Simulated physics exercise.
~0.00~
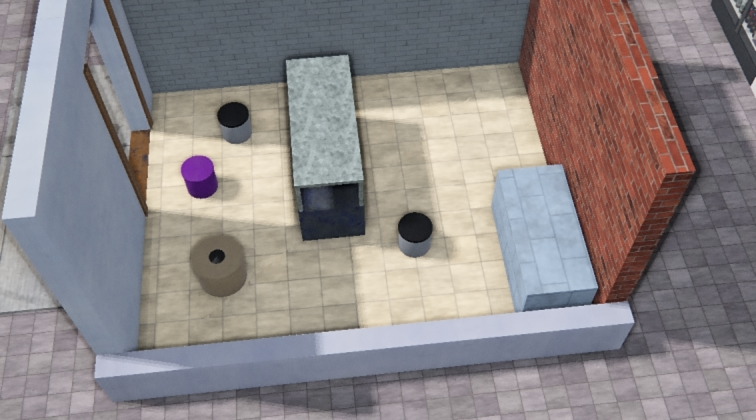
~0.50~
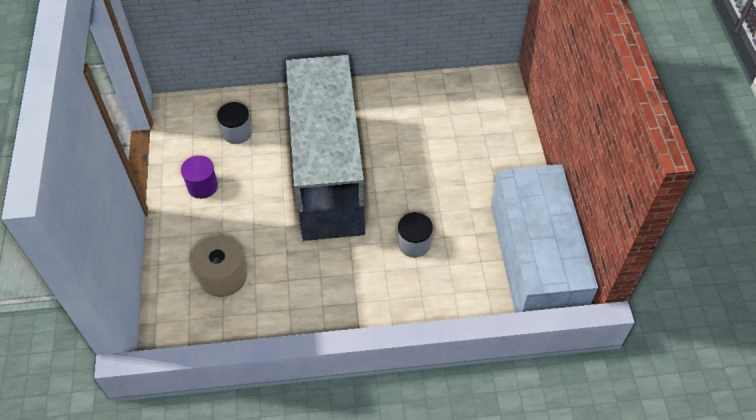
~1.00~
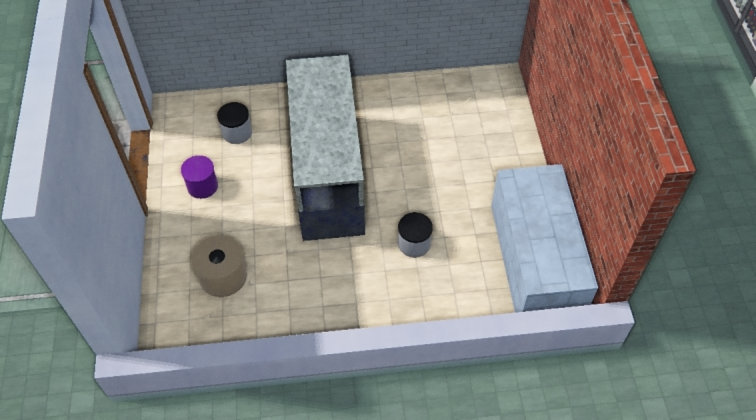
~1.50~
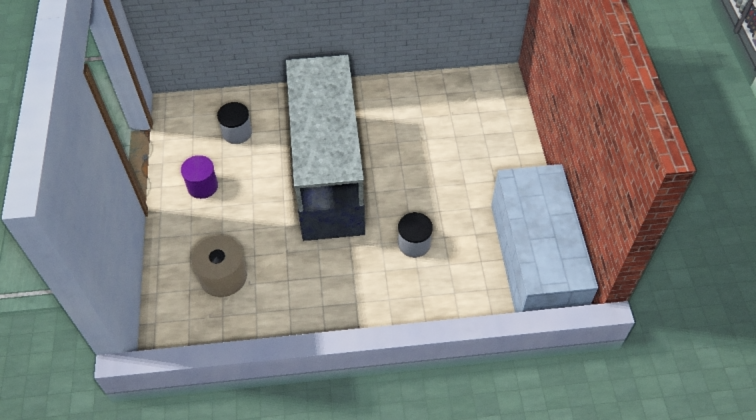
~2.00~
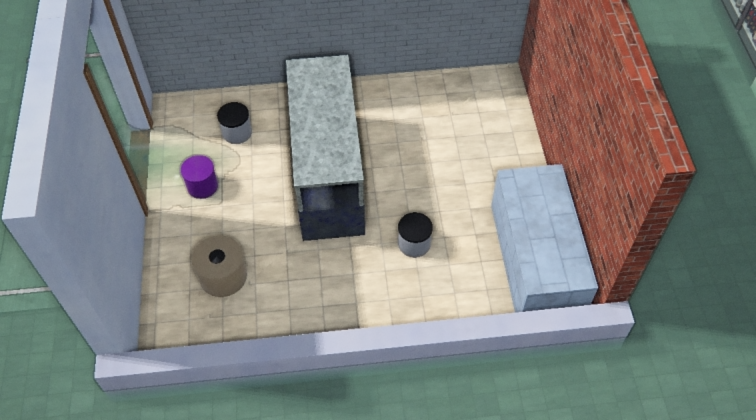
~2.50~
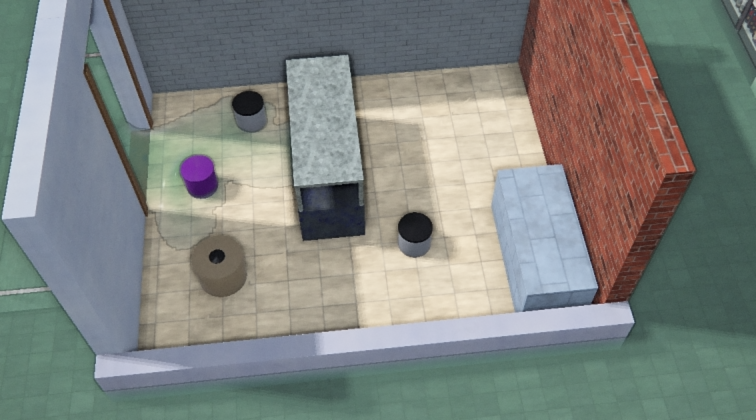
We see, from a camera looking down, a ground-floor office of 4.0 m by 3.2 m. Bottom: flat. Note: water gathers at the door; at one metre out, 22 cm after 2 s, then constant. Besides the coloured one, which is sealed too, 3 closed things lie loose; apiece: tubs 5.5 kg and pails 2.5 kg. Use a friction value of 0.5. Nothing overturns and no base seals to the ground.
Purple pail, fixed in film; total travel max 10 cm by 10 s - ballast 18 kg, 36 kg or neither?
It takes the heavier ballast.
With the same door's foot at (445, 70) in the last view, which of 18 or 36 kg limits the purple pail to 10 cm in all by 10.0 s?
If so, then the first option suffices.
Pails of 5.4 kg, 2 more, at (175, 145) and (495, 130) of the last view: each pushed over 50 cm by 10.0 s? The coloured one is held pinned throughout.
Well, beyond half a metre and then beyond half a metre.
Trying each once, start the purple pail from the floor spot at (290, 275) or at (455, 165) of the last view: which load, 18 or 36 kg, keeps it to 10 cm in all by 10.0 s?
The first time the lesser option suffices; the second time the lesser option suffices.
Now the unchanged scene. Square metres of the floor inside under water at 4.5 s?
That flooded area is roughly 8.0 m2.
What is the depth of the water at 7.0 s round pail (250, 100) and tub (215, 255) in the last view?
Roughly 7 and 3 cm.
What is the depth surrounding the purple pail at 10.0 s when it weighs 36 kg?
10 cm, roughly.
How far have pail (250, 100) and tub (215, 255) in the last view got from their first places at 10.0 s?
250 cm and 200 cm respectively.
After 3.5 s the purple pail would be 31 cm from its start with 18 kg and 0 cm from its start with 36 kg; 9 cm of water round it then.
After 4.5 s the purple pail would be 32 cm from its start with 18 kg and 0 cm from its start with 36 kg; 8 cm of water round it then.
After 7.0 s the purple pail would be 32 cm from its start with 18 kg and 0 cm from its start with 36 kg; 9 cm of water round it then.
After 10.0 s the purple pail would be 34 cm from its start with 18 kg and 0 cm from its start with 36 kg; 10 cm of water round it then.
